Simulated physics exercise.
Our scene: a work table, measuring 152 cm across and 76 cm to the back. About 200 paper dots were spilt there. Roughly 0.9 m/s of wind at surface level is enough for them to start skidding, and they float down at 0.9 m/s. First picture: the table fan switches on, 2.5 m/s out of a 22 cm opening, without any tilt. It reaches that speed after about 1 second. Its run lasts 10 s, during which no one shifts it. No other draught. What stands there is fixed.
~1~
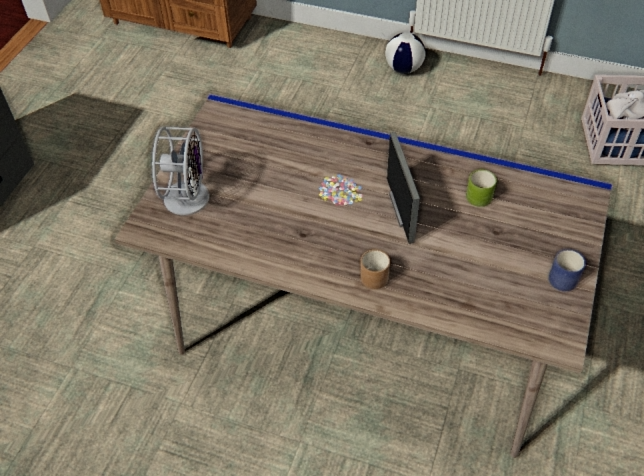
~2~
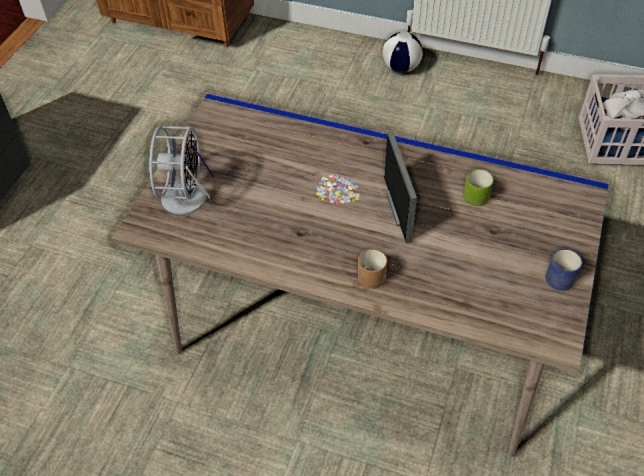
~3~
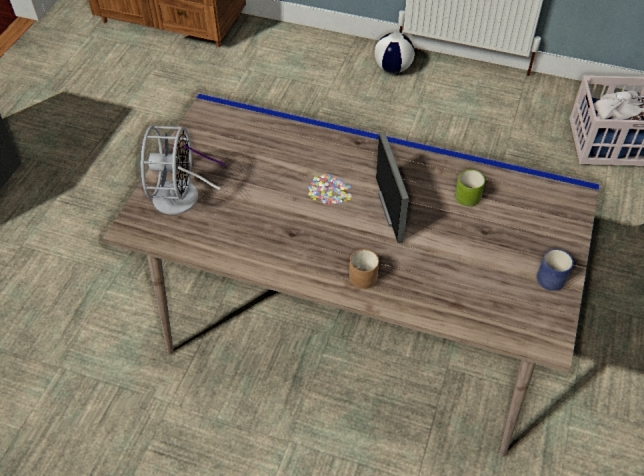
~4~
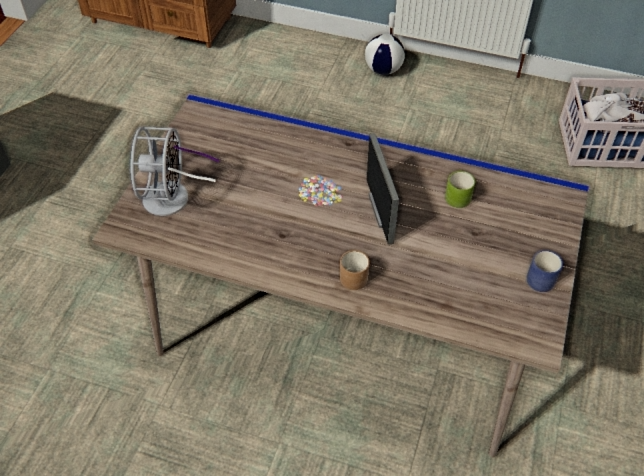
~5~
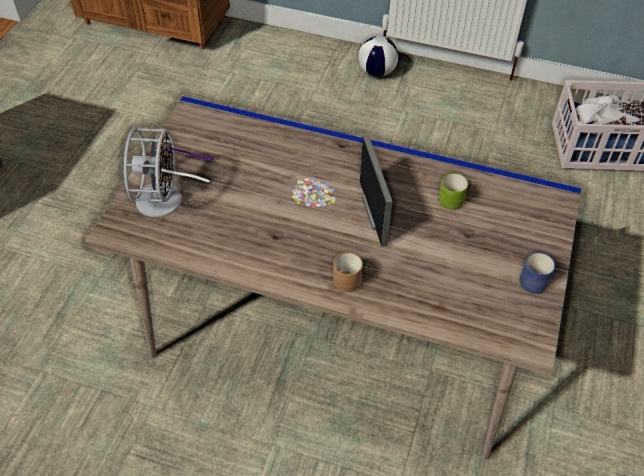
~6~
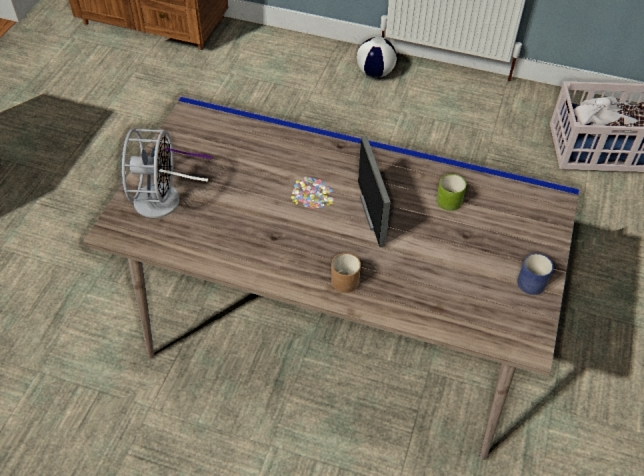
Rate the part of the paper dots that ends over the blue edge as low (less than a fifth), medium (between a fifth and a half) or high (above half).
High.
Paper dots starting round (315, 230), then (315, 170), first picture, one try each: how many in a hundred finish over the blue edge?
Taking the two spots in order, I'd say around 0 percent and then 70 percent.
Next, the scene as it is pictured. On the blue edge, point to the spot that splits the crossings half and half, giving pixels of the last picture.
At roughly pixel (348, 136).
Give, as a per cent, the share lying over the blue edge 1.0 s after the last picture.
40 per cent, roughly.
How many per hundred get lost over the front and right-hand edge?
Roughly 5 per cent at the front edge and 0 per cent at the right-hand edge.
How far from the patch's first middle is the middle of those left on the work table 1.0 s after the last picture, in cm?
Roughly 5 cm.
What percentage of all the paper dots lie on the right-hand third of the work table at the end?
Something close to 0 % ends up there.
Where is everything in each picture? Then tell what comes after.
The middle of the paper dots is near (340, 192), none has stirred yet and the mouth of the table fan is at (179, 164), in the first frame.
The middle of the paper dots is near (337, 191), none has stirred yet and the blue edge is centred on (396, 136), in the second frame.
The middle of the paper dots is near (329, 191), none has stirred yet, the top of a laptop is at (393, 164) and the top of a mug is at (364, 260), in the third frame.
The middle of the paper dots is near (320, 192) and none has stirred yet, in the fourth frame.
The middle of the paper dots is near (313, 194) and none has stirred yet, in the fifth frame.
The middle of the paper dots is near (311, 195), the farthest in sight from the table fan is at (333, 199) and about 5 % have left their places, in the sixth frame.
Then, 1.0 s after the last picture, 64 % are on the move or not yet settled, 45 % are over the blue edge; the middle of those still in play is near (319, 190).
Then, 2.2 s after the last picture, 31 % are on the move or not yet settled, 70 % are over the blue edge; the middle of those still in play is near (329, 159).
Then, 4.6 s after the last picture, 12 % are on the move or not yet settled, 83 % are over the blue edge.
Then, 9.1 s after the last picture, at the end, 86 % are over the blue edge.
